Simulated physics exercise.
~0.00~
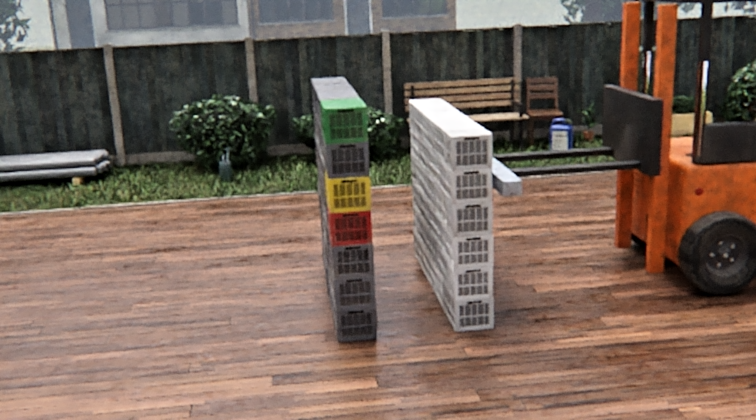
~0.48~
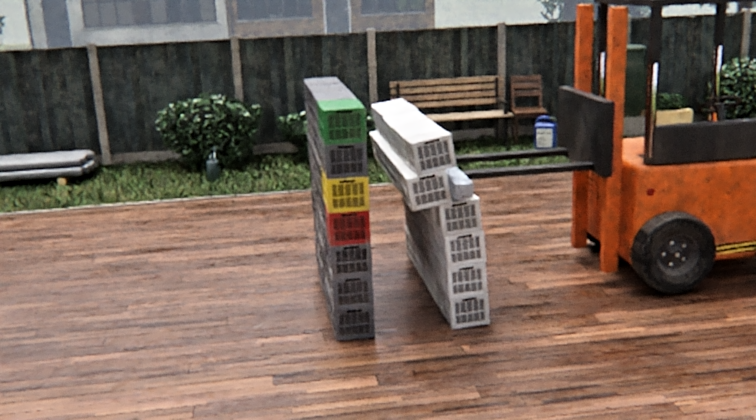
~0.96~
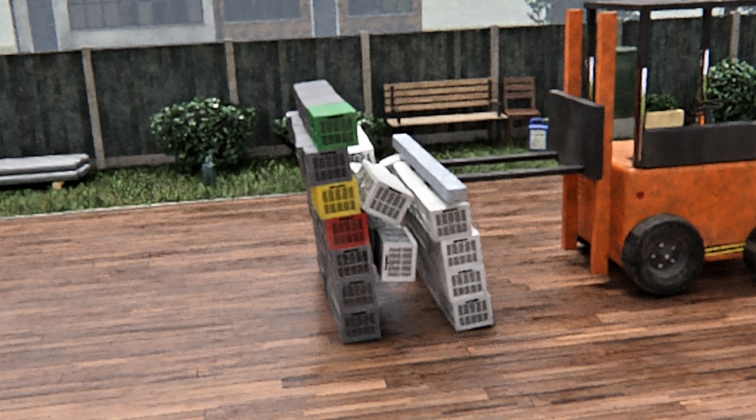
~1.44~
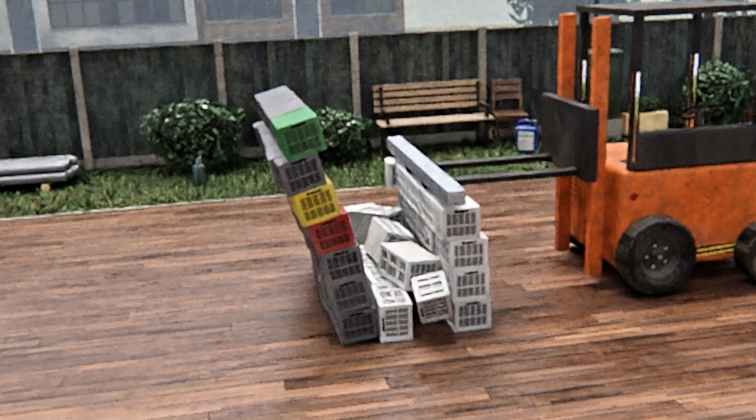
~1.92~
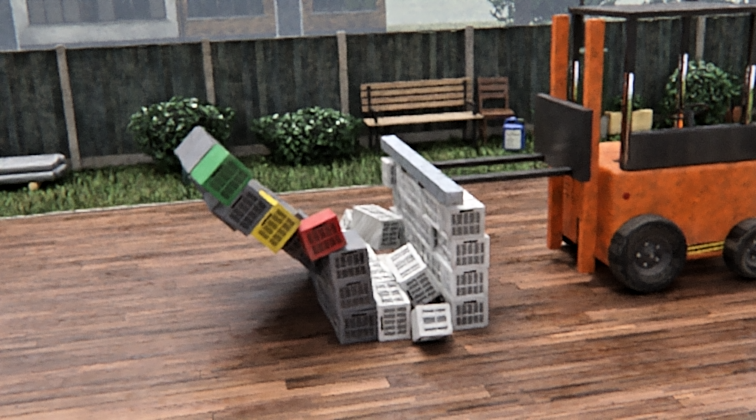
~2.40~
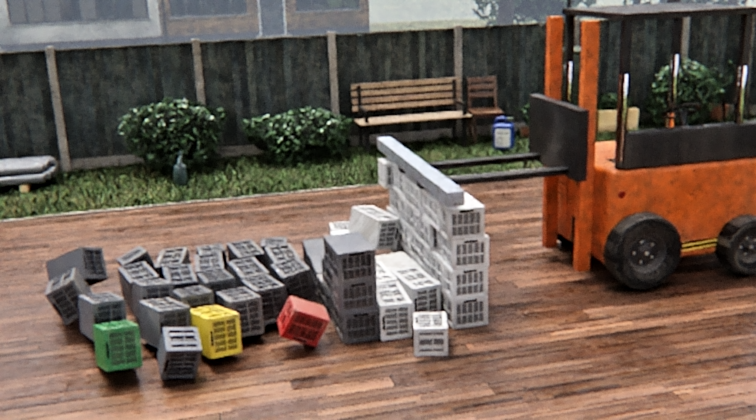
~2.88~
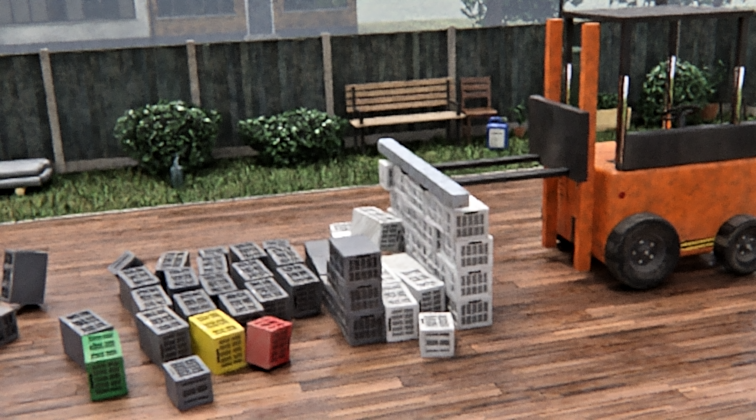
In the video, an orange forklift pushes a beam leftward into a wall of white crates, whose upper part topples against a parallel dark grey wall; that wall tips left, spilling its green, yellow and red crates across the wooden deck, while lower portions of both walls stay standing.
